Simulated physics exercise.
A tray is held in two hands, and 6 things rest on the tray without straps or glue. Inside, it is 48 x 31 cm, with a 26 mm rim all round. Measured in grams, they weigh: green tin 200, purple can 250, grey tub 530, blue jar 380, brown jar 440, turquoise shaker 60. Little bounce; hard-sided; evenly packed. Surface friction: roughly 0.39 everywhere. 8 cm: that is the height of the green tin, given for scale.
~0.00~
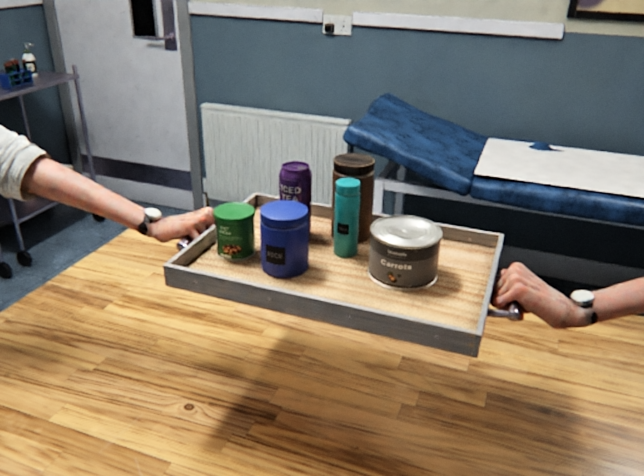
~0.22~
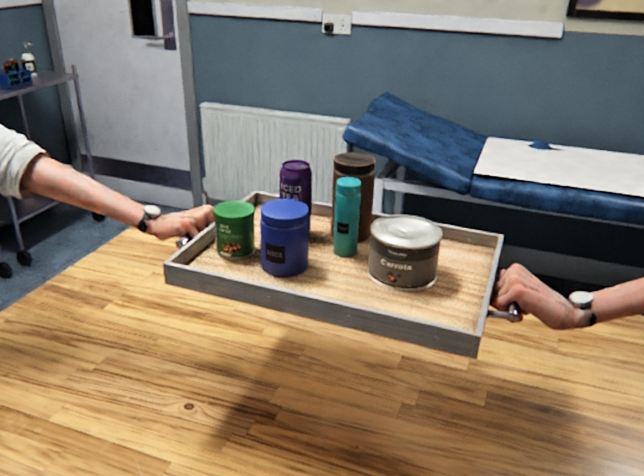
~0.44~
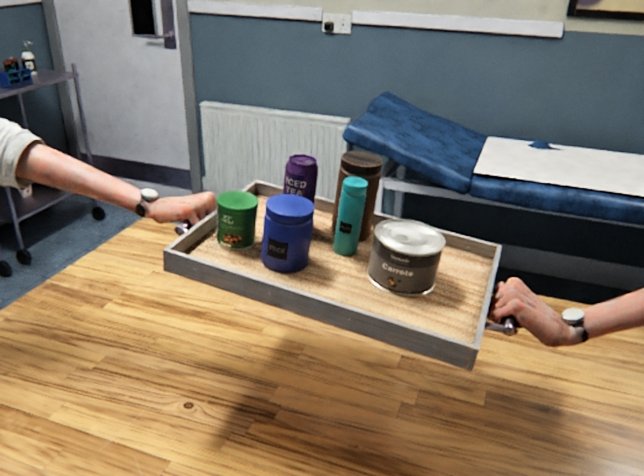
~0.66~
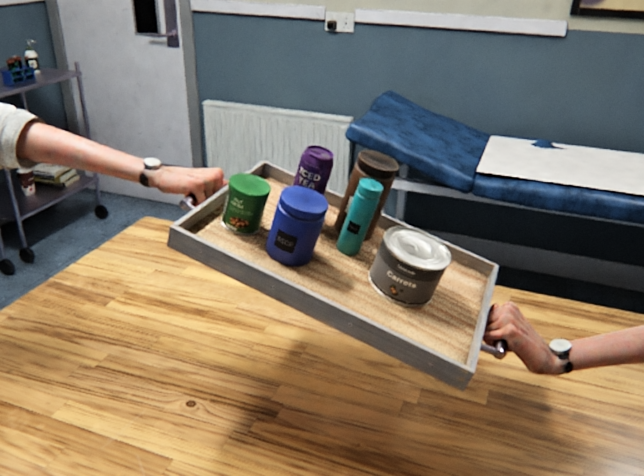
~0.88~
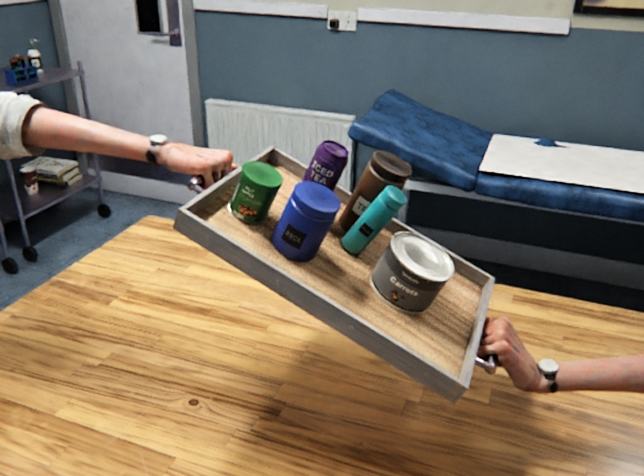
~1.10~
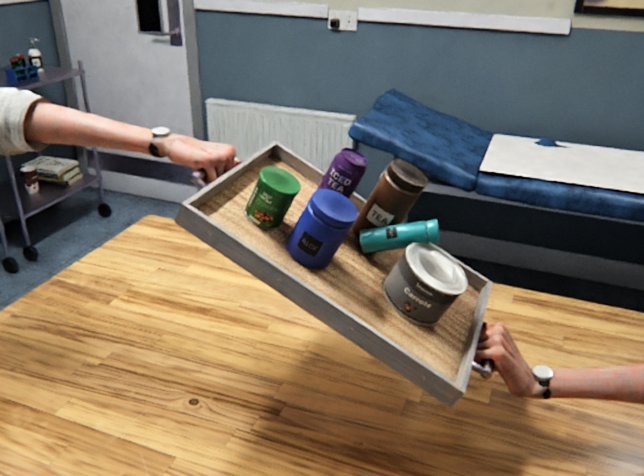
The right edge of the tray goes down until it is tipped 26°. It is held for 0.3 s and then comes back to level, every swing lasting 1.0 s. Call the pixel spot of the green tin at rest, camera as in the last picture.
About (390, 259).
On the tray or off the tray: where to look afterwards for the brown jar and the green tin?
Once it settles, the brown jar has gone out of bounds; as for the green tin, it keeps within bounds.
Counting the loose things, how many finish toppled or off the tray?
The tally is 3.
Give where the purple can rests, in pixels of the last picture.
Look near (410, 231) and you'll find it.
After 1.40 s, tilt 26°, right edge down; green tin moved 14 cm near (327, 235); turquoise shaker on its side; brown jar 6° off its base.
After 1.80 s, tilt 18°, right edge down; brown jar now off the tray; green tin moved 26 cm near (390, 272); turquoise shaker on its side.
In the end (4.0 s), off the tray, brown jar; toppled on the tray, purple can and turquoise shaker; not toppled but over 5 cm from the start, green tin, grey tub and blue jar. In the last view, green tin near (390, 260).
